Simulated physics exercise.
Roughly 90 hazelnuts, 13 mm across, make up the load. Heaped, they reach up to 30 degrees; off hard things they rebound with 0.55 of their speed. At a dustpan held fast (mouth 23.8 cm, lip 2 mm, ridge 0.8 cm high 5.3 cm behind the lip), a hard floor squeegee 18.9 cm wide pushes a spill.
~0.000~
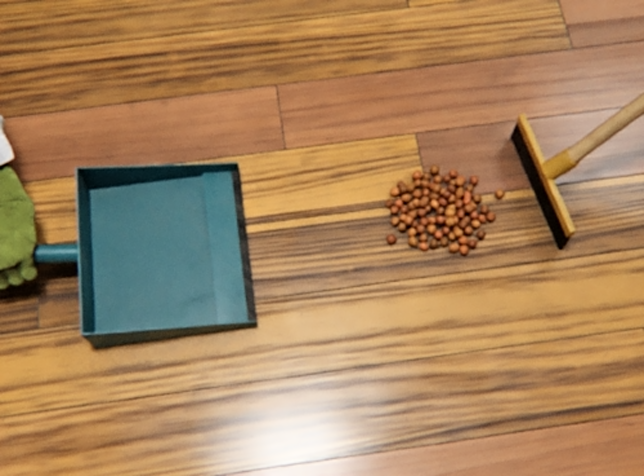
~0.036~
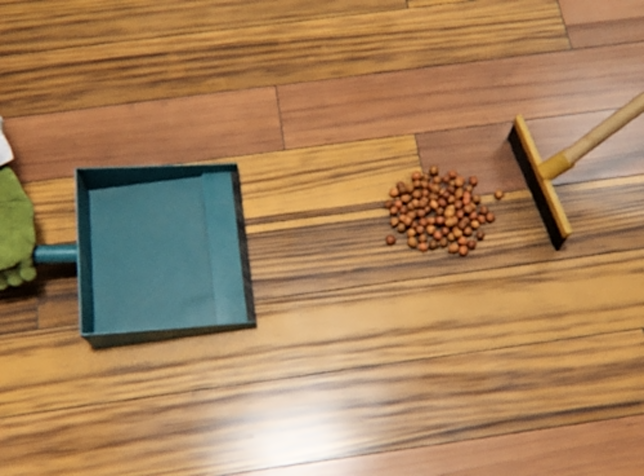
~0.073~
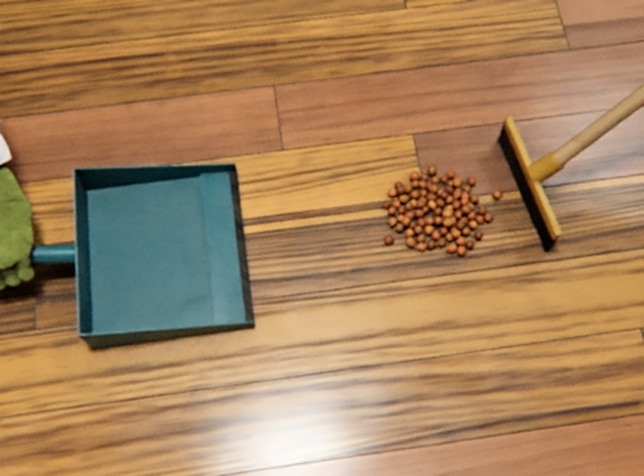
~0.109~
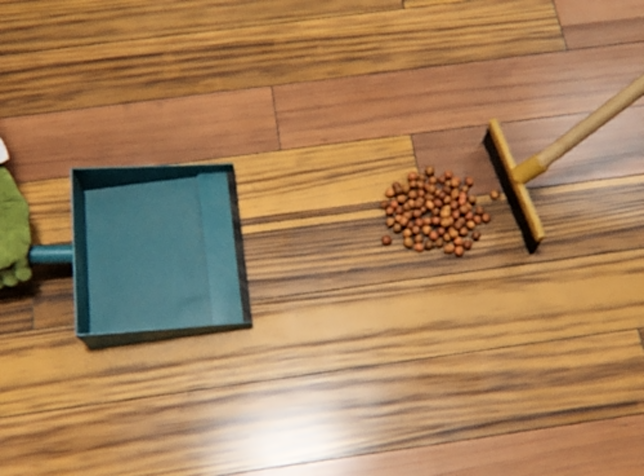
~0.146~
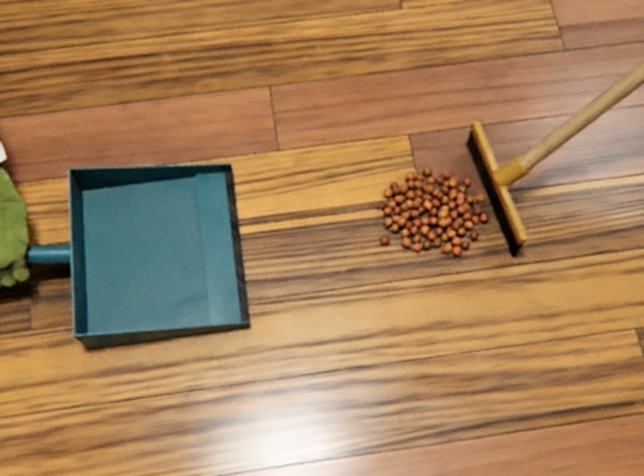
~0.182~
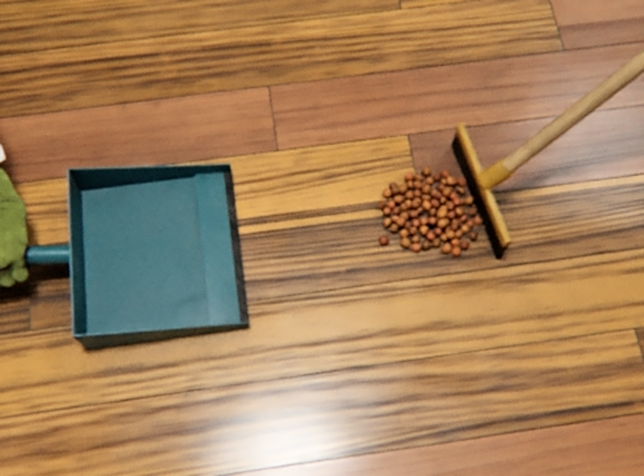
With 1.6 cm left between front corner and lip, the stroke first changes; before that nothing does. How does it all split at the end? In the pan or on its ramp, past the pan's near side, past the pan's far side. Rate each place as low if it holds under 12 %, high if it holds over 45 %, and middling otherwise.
Pan - middling; near side - middling; far side - low.
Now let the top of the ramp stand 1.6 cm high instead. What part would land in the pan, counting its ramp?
I'd guess close to 30 per cent.
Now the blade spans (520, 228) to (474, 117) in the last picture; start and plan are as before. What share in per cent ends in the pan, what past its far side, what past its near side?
Split: Pan = 0, far = 15, near = 0.
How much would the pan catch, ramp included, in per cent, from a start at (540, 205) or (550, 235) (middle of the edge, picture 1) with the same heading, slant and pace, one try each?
First try about 30 per cent, second about 20 per cent.
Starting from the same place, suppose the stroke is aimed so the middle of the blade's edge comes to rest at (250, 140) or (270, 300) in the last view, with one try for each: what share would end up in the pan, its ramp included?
Some 5 per cent on the first try, 30 per cent on the second.
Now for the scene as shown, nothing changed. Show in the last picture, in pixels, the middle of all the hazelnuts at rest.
Near (245, 252).
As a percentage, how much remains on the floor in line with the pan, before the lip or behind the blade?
Some 45 per cent.
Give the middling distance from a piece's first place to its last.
I'd put it near 28 cm.
After 0.44 s, middle of the blade 19 cm from the lip; 0 % over the lip, far side 5 %, near side 0 %.
After 0.62 s, middle of the blade 8 cm from the lip; 0 % over the lip, far side 5 %, near side 5 %.
Then, at 0.91 s, middle of the blade 3 cm from the lip; 35 % over the lip, far side 5 %, near side 15 %.
By 2.0 s all is still; pan 35 %, near side 15 %, far side 5 %, in front of the lip or behind the blade 45 %.
